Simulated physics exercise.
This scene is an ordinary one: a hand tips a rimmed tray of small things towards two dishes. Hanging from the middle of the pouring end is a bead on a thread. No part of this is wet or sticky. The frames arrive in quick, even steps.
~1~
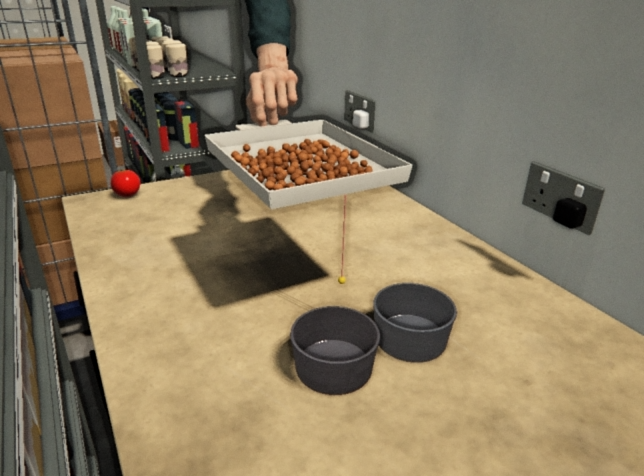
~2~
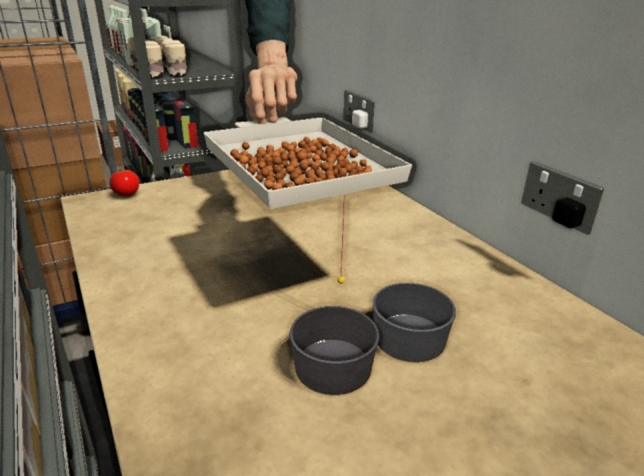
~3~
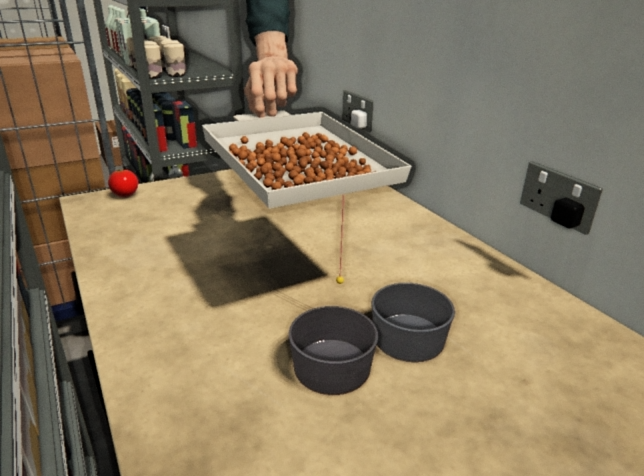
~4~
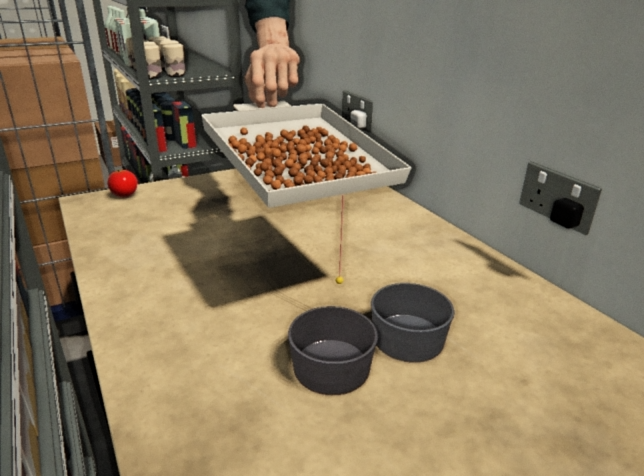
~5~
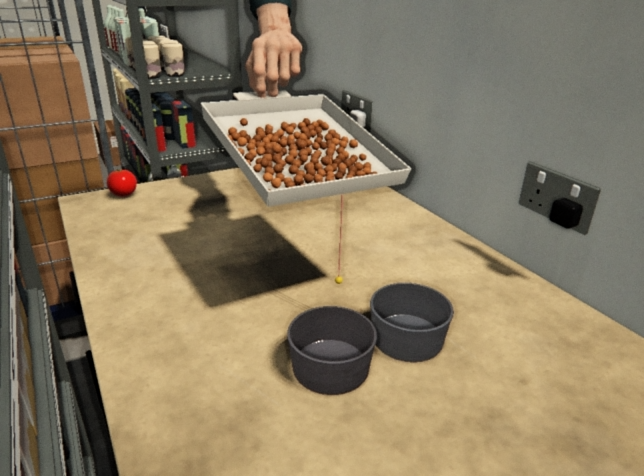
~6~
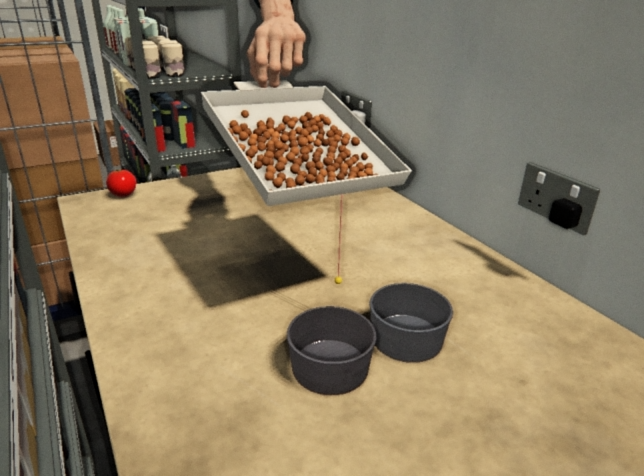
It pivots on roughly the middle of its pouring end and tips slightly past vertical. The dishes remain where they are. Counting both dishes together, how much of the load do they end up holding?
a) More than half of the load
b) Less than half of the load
The answer is a.
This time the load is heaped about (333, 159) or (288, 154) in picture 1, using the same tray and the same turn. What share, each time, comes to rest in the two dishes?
About 80 % and 80 %.
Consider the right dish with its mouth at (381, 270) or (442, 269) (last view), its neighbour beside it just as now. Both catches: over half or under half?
Place 1: Lower than half; place 2: Lower than half.
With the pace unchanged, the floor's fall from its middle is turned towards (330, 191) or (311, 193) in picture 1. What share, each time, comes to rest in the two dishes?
Lab note: Case 1 near 70 %, case 2 near 50 %.
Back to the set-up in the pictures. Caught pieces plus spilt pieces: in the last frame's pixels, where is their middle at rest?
Close to (398, 338), more or less.
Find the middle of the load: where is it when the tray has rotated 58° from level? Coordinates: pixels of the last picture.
The load's middle is around (337, 149).
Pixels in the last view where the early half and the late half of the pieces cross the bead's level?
Early half: (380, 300); late half: (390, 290).
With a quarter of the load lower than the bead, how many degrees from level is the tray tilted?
It's turned some 110 degrees by then.
Just after the last frame, tray tipped steeply; almost all on the tray; just a few in the air.
A moment on, tray tipped right over; almost all on the tray; just a few in the left dish.
Further on, tray tipped past a quarter turn; roughly a quarter in the left dish; roughly half in the right dish; roughly a quarter outside both.
When it is over, tray tipped past a quarter turn; roughly a quarter in the left dish; roughly half in the right dish; roughly a quarter outside both.
